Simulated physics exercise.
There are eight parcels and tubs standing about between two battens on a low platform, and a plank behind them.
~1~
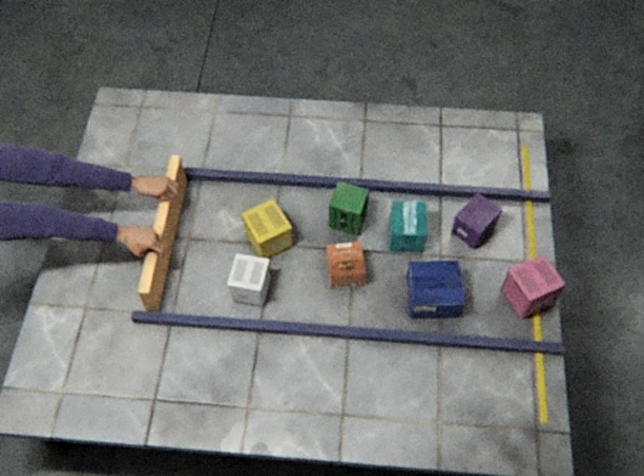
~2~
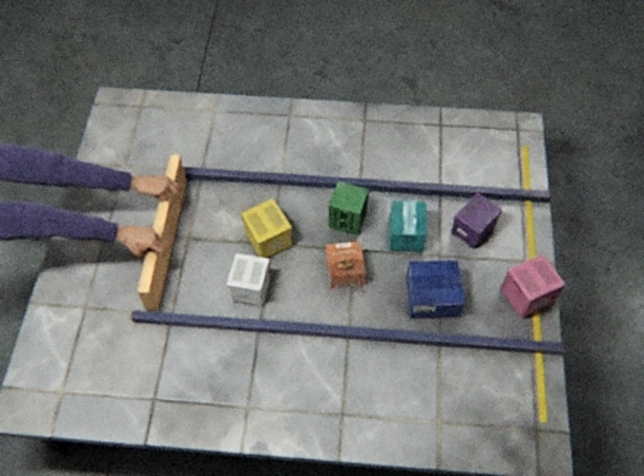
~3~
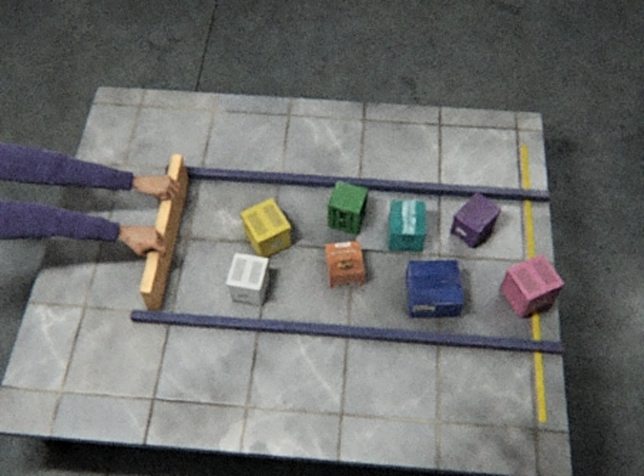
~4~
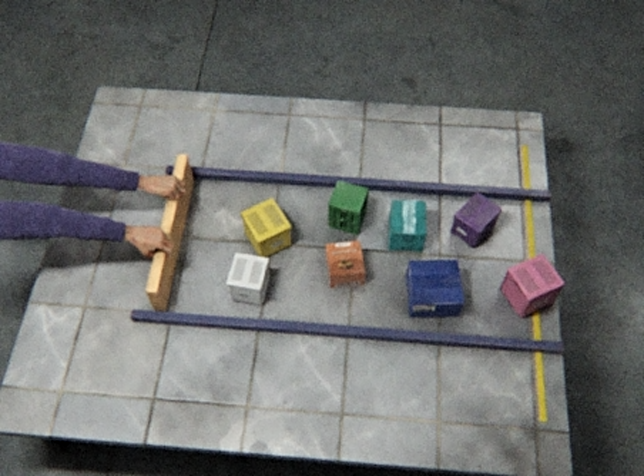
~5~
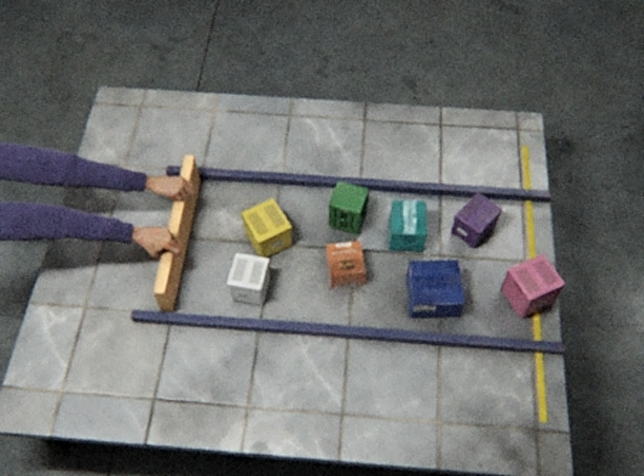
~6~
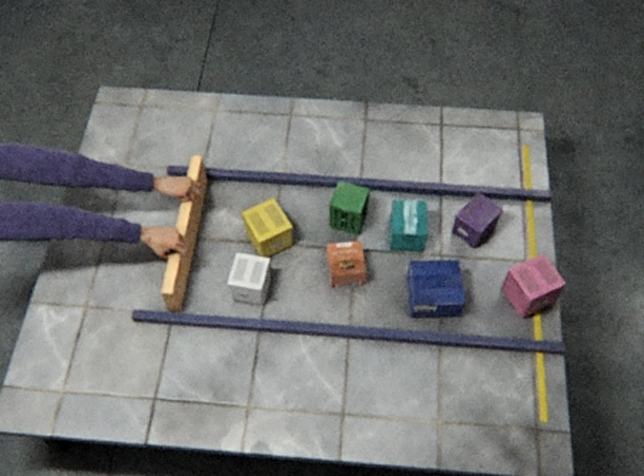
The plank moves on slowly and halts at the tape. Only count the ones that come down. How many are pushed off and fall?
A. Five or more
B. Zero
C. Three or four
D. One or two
Option A: Five or more.
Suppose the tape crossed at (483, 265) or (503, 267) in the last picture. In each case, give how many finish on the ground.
The first try gives 3, the second gives 3.
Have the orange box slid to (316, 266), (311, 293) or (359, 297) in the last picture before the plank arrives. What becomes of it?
Place by place, it goes off the edge; goes off the edge; goes off the edge.
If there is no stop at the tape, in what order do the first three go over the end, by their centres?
Listing earliest first, you get the pink tote, the blue parcel and the purple tote.
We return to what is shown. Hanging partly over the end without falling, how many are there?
Looks like 3 of them.
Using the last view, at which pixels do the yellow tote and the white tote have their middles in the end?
The one named first is at (556, 259), the next at (558, 301).
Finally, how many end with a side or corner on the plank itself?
The count in contact is 3.
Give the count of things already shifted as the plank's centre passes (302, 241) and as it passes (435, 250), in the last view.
3 and 8.
Early on, none off yet; pink tote at rest near (532, 287); purple tote at rest near (477, 221); blue parcel at rest near (435, 289).
A while later, none off yet; pink tote travelled about its own width near (564, 288); purple tote travelled about its own width near (507, 218); blue parcel travelled about its own width near (510, 302).
Finally, the number that fall off is five or more; lost, orange box, turquoise box, blue parcel, purple tote and pink tote.
